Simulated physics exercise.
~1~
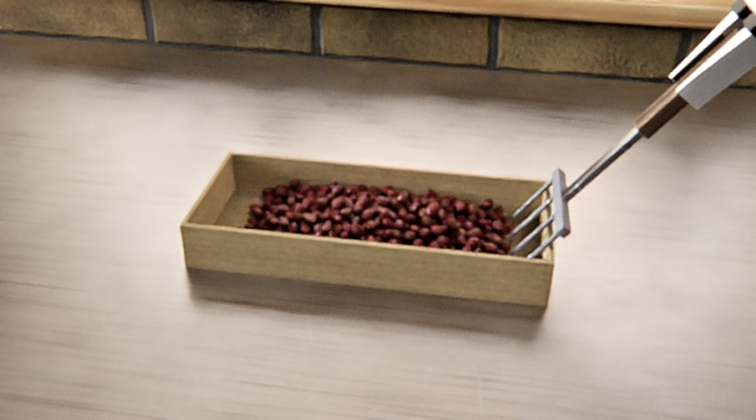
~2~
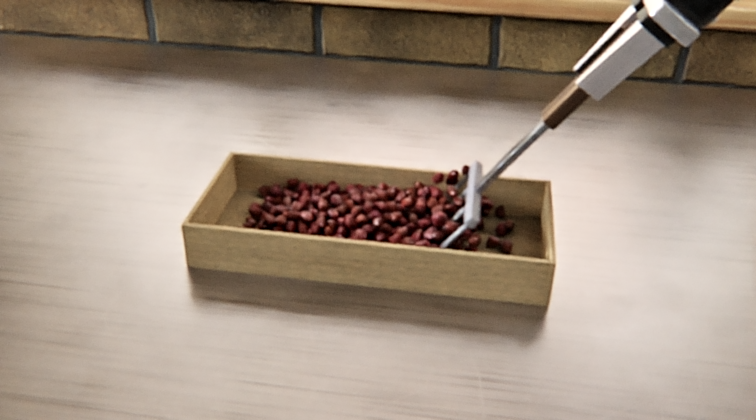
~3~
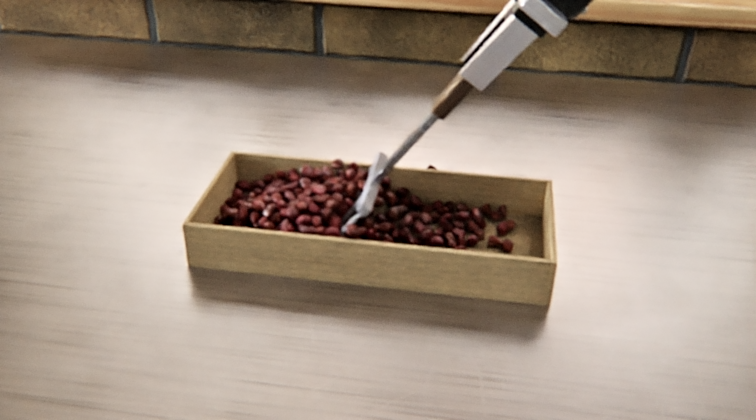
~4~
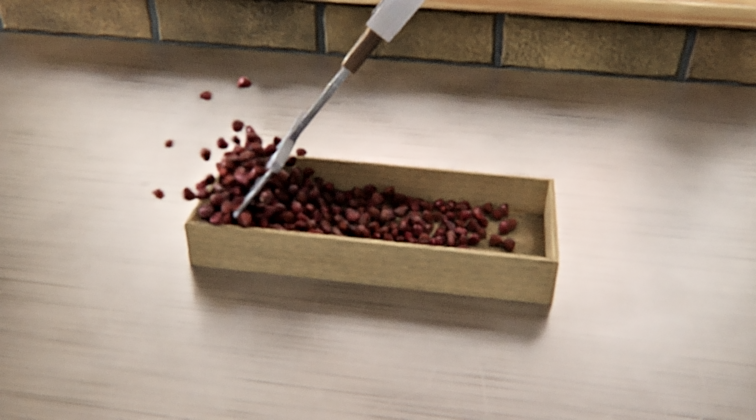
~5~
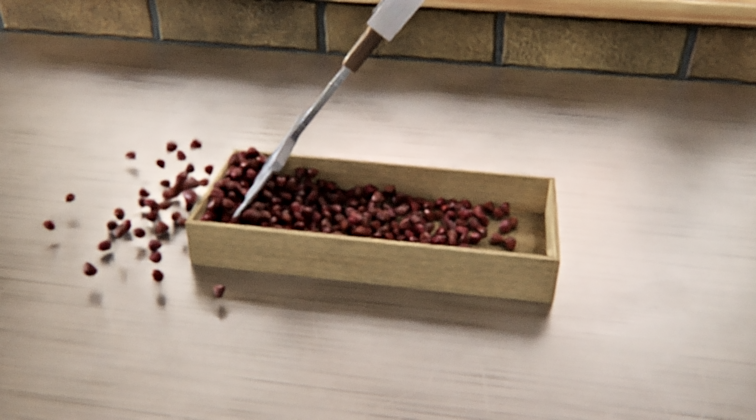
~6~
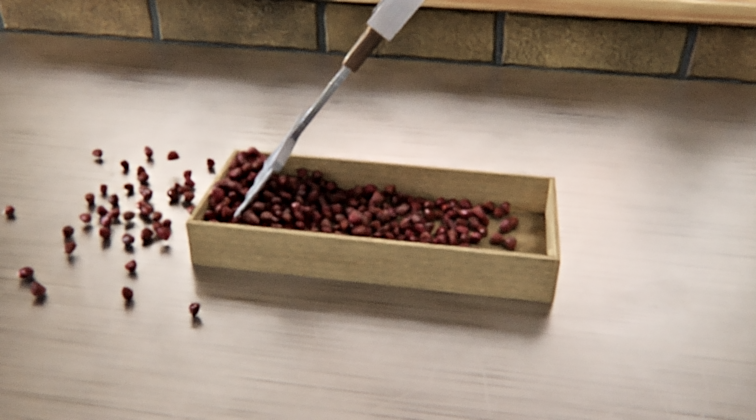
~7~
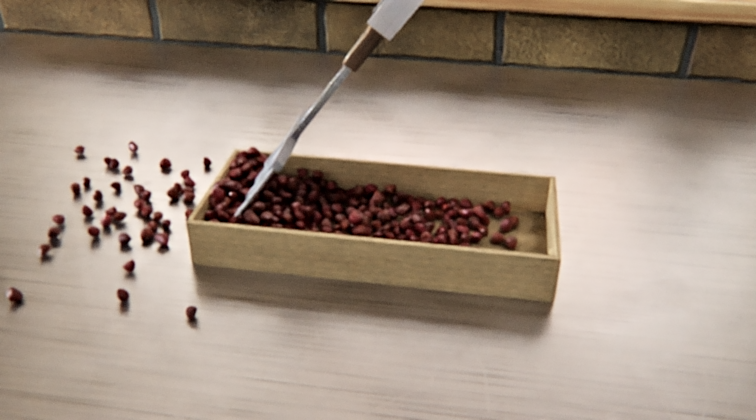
A robot-held fork sweeps dark red beans leftward along a wooden tray, spilling some over the end onto the table, then stops.
